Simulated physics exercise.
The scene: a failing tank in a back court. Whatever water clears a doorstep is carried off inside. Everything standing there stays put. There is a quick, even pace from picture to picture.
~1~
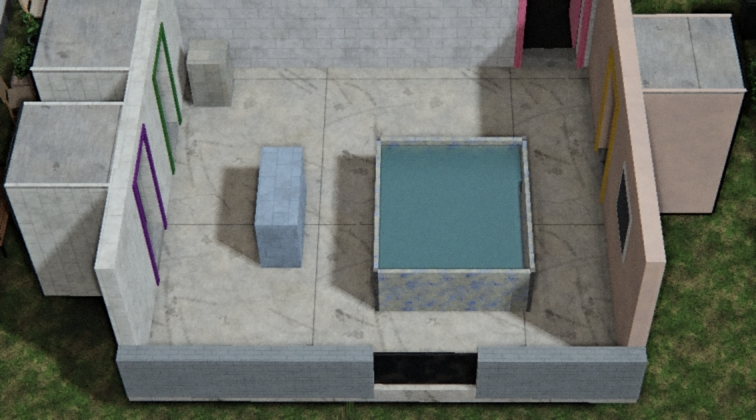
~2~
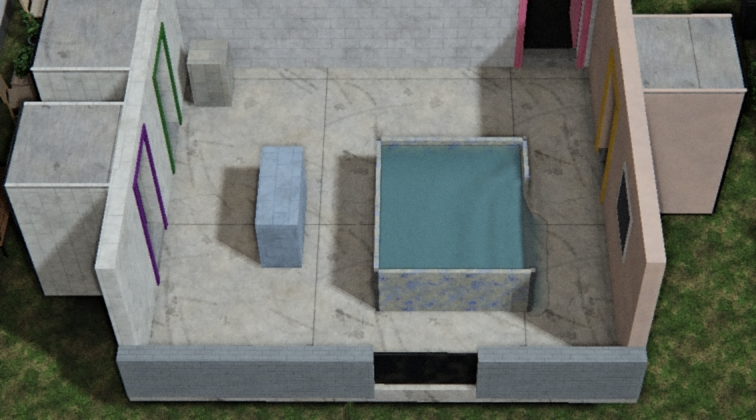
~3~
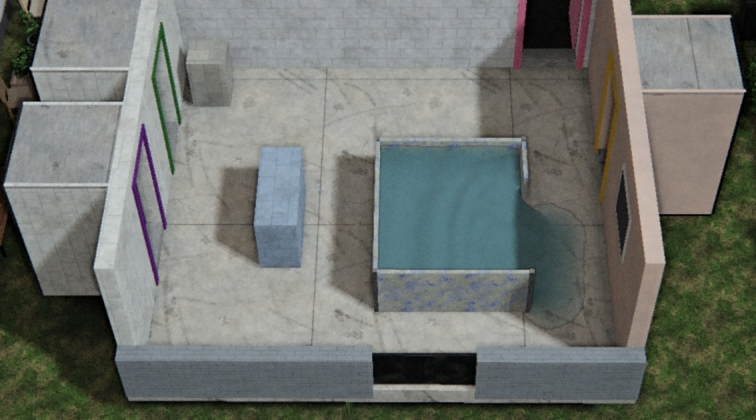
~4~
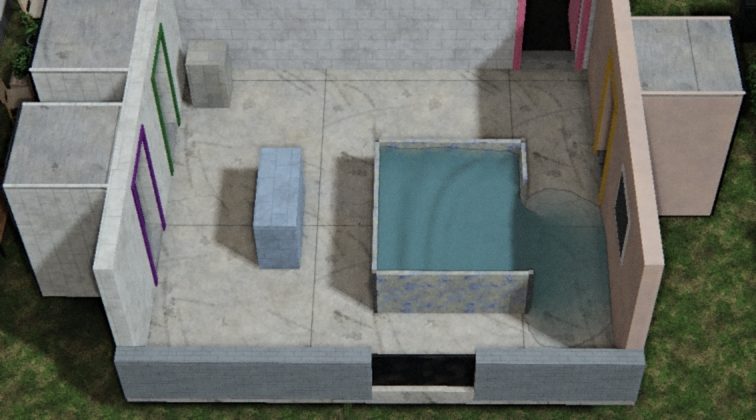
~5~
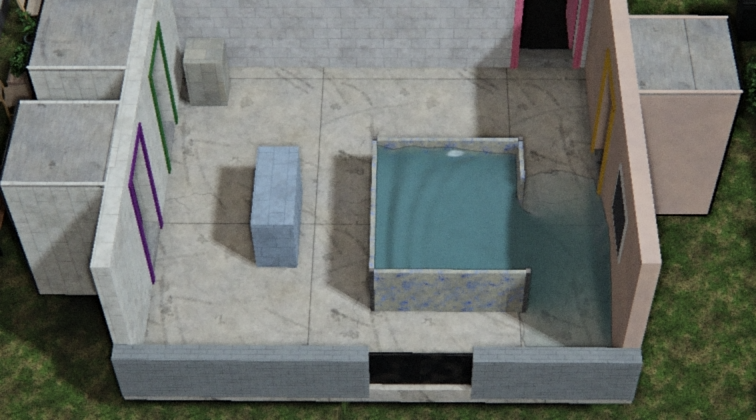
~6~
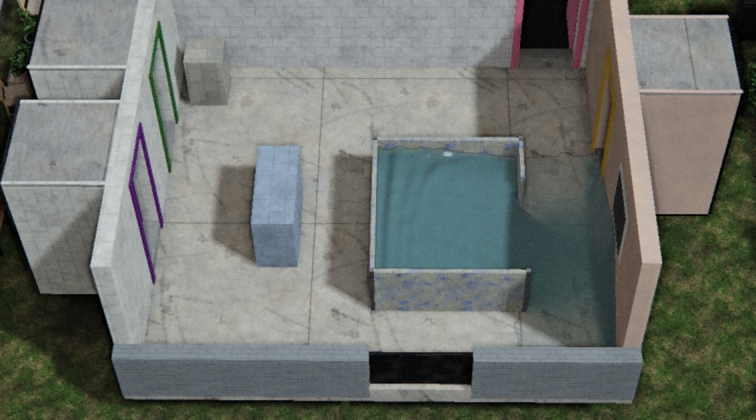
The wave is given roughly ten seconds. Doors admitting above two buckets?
Yellow door above, pink door above, purple door not above, green door above.
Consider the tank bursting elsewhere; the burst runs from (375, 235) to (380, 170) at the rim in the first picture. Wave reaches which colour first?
Earliest is the purple one.
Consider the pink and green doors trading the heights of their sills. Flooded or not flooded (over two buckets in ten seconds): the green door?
Green stays within the limit.
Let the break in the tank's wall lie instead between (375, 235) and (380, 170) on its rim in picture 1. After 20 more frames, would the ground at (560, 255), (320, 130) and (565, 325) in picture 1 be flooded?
The first spot is spared, the second soaked and the third soaked.
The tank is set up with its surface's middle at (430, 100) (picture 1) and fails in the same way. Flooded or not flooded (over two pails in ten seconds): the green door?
Green: Falls short.
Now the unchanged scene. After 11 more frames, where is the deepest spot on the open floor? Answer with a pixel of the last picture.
Around (609, 376).
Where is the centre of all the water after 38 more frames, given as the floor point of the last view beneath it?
Estimate: (387, 215).
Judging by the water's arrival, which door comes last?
I'd go with the green one.
A moment on, water covers 20 % of the floor; the yellow door under two buckets in, the pink door not reached, the purple door not reached, the green door not reached.
Next, water covers 40 % of the floor; the yellow door over two buckets in, the pink door under two buckets in, the purple door not reached, the green door not reached.
Then, water covers 65 % of the floor; the yellow door over two buckets in, the pink door far over two buckets in, the purple door wet at the sill, nothing in, the green door not reached.
Later, water covers 95 % of the floor; the yellow door over two buckets in, the pink door far over two buckets in, the purple door wet at the sill, nothing in, the green door over two buckets in.
In the end, water covers 100 % of the floor; the yellow door over two buckets in, the pink door far over two buckets in, the purple door wet at the sill, nothing in, the green door far over two buckets in.
